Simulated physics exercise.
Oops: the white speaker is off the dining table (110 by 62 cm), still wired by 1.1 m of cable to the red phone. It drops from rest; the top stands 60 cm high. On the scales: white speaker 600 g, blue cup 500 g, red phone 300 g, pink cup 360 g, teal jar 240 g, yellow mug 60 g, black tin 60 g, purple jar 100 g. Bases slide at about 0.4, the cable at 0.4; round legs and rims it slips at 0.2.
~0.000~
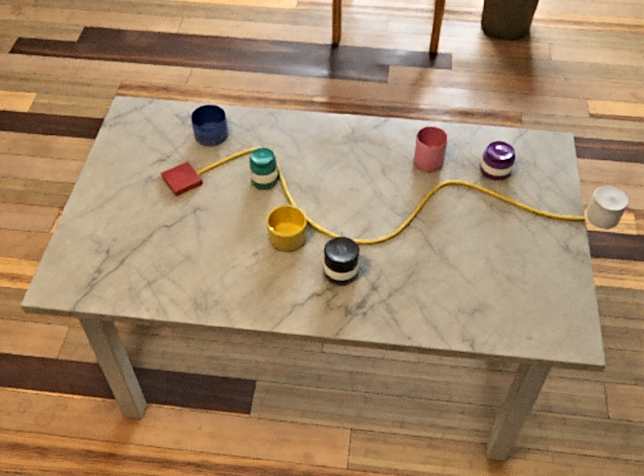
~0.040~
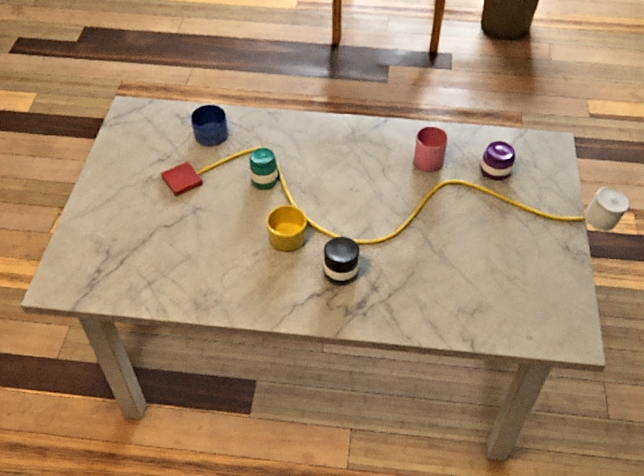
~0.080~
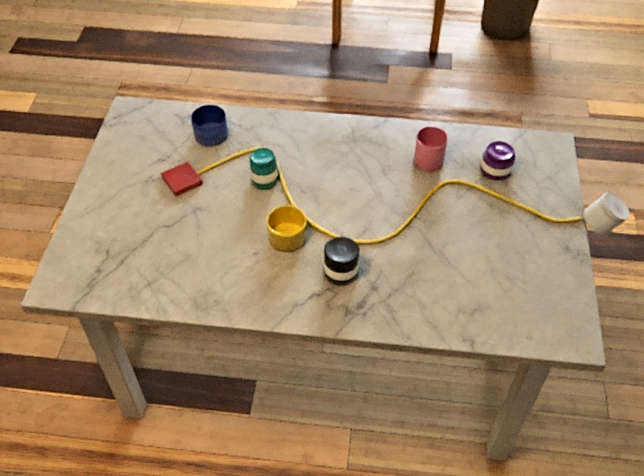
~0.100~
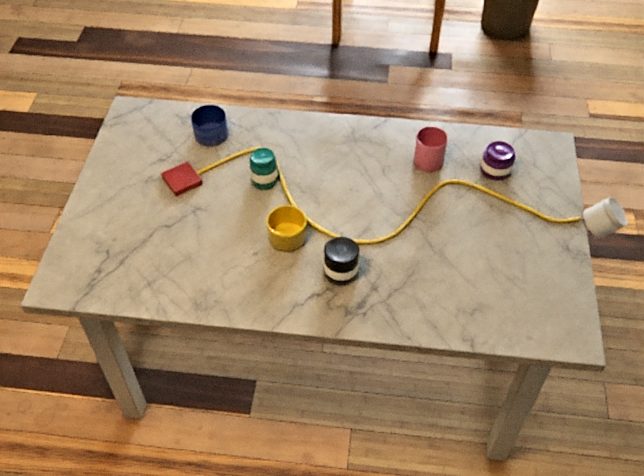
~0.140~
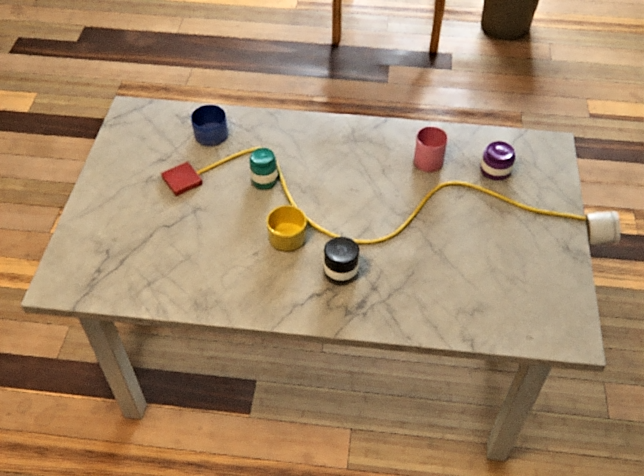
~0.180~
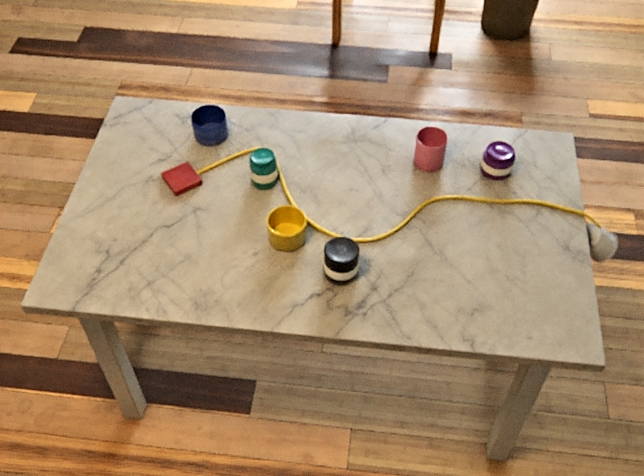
A white cylinder tilting and sinking beside a marble-topped table's right edge, drawing the attached yellow cord straighter among colourful containers.
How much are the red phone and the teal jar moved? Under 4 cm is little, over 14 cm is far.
Result: Red phone reaches the top band, teal jar slides into the middle band.
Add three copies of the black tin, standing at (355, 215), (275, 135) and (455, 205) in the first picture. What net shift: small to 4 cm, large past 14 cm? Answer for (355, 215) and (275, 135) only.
In that order: Large, small.
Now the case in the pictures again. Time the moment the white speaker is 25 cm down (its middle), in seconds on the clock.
That is: 0.28 s.
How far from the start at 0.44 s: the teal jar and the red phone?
Teal jar 4 cm, red phone 15 cm.
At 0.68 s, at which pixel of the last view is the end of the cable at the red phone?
Around (331, 174).
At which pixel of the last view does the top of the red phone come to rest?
Near (334, 159).
At 0.4 s, the cable's tail end at (263, 178); red phone 14 cm off its start, teal jar 4 cm off its start, white speaker over the edge.
At 0.7 s, the cable's tail end at (331, 174); red phone 32 cm off its start, teal jar 9 cm off its start, white speaker over the edge.
At 0.9 s, the cable's tail end at (342, 173); red phone 34 cm off its start at (334, 159), teal jar 9 cm off its start at (282, 181), white speaker over the edge.
At 1.2 s, the cable's tail end at (342, 173); red phone 34 cm off its start, teal jar 9 cm off its start, white speaker over the edge.
At 2.4 s, the cable's tail end at (342, 173); red phone 34 cm off its start at (334, 159), teal jar 9 cm off its start at (282, 181), white speaker over the edge.
